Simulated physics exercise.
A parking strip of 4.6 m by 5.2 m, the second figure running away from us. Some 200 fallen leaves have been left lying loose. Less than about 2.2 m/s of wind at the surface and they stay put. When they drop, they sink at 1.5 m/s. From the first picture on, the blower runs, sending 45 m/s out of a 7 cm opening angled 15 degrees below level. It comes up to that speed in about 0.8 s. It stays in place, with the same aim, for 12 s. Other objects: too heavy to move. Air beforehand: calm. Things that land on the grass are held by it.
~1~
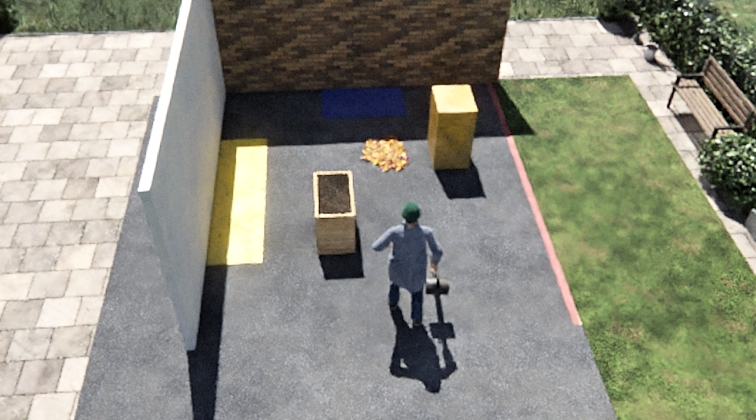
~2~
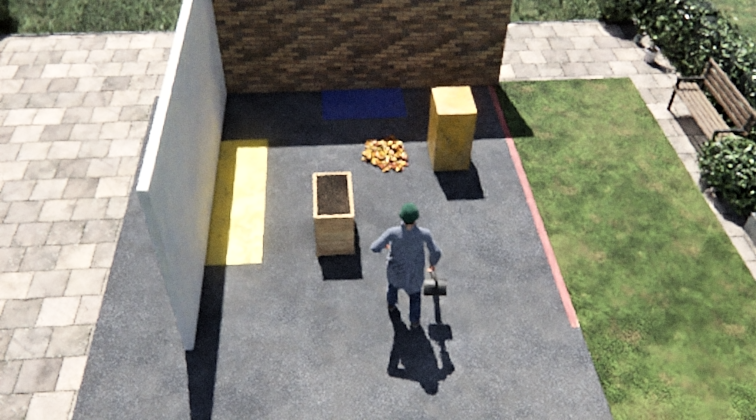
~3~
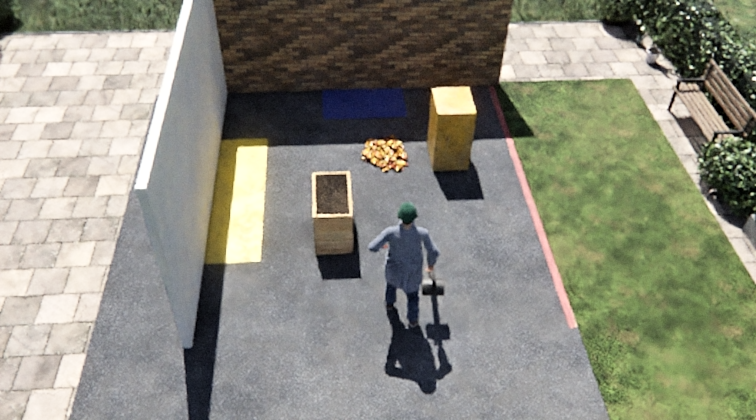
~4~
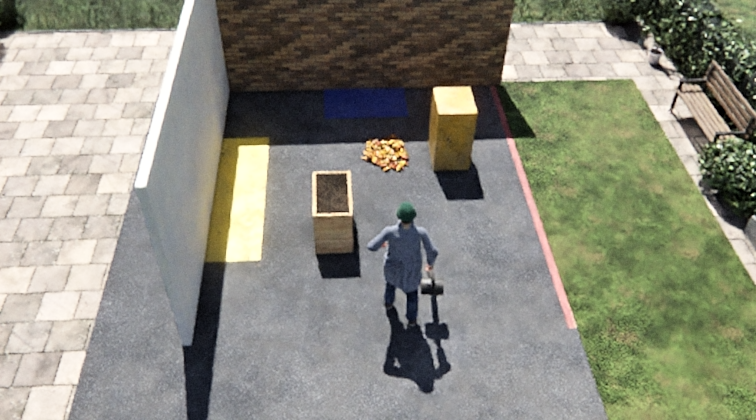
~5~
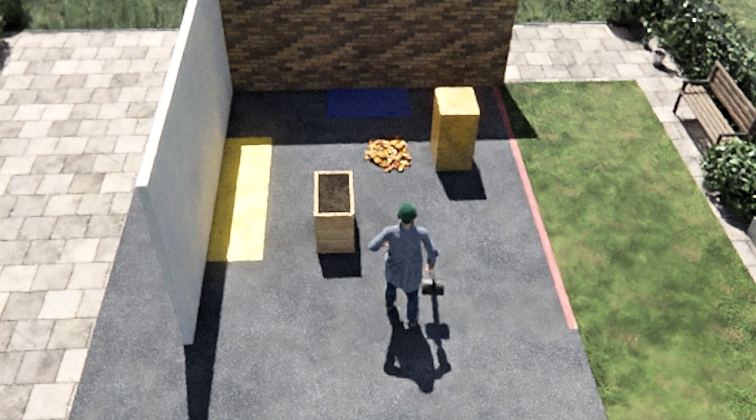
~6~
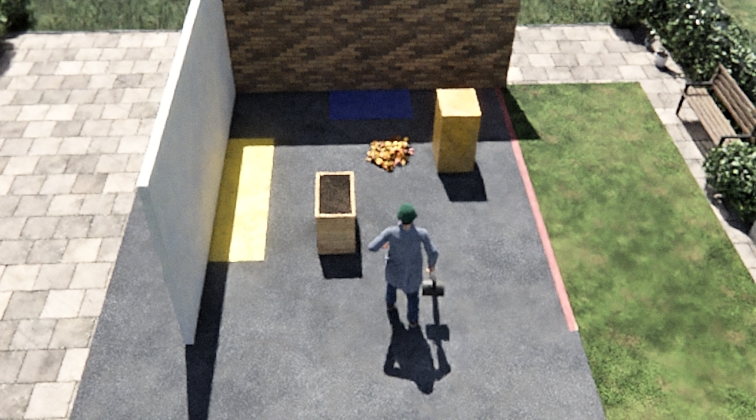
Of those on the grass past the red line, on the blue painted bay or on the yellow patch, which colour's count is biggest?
The count is biggest for blue.
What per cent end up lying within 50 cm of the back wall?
Near 100 %.
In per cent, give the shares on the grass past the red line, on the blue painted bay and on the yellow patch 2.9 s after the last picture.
About 0 % red, 90 % blue, 0 % yellow.
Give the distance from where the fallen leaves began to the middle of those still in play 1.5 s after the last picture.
The centre ends up some 1.6 m from the start.
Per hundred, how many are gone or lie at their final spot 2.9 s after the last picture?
About 30 %.
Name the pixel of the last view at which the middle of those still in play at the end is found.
(358, 92).
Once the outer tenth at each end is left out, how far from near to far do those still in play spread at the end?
The middle bunch covers about 0.4 m from near to far.
Then, 1.5 s after the last picture the count stands so, 0 % are on the yellow patch, 88 % on the blue painted bay and 0 % on the grass past the red line; the middle of those still in play is near (370, 98).
Then, 2.9 s after the last picture the count stands so, 0 % are on the yellow patch, 93 % on the blue painted bay and 0 % on the grass past the red line; the middle of those still in play is near (364, 95).
Then, 5.7 s after the last picture the count stands so, 0 % are on the yellow patch, 92 % on the blue painted bay and 0 % on the grass past the red line; the middle of those still in play is near (361, 94).
Then, 11.1 s after the last picture, at the end, 0 % are on the yellow patch, 88 % on the blue painted bay and 0 % on the grass past the red line; the middle of those still in play is near (358, 92).
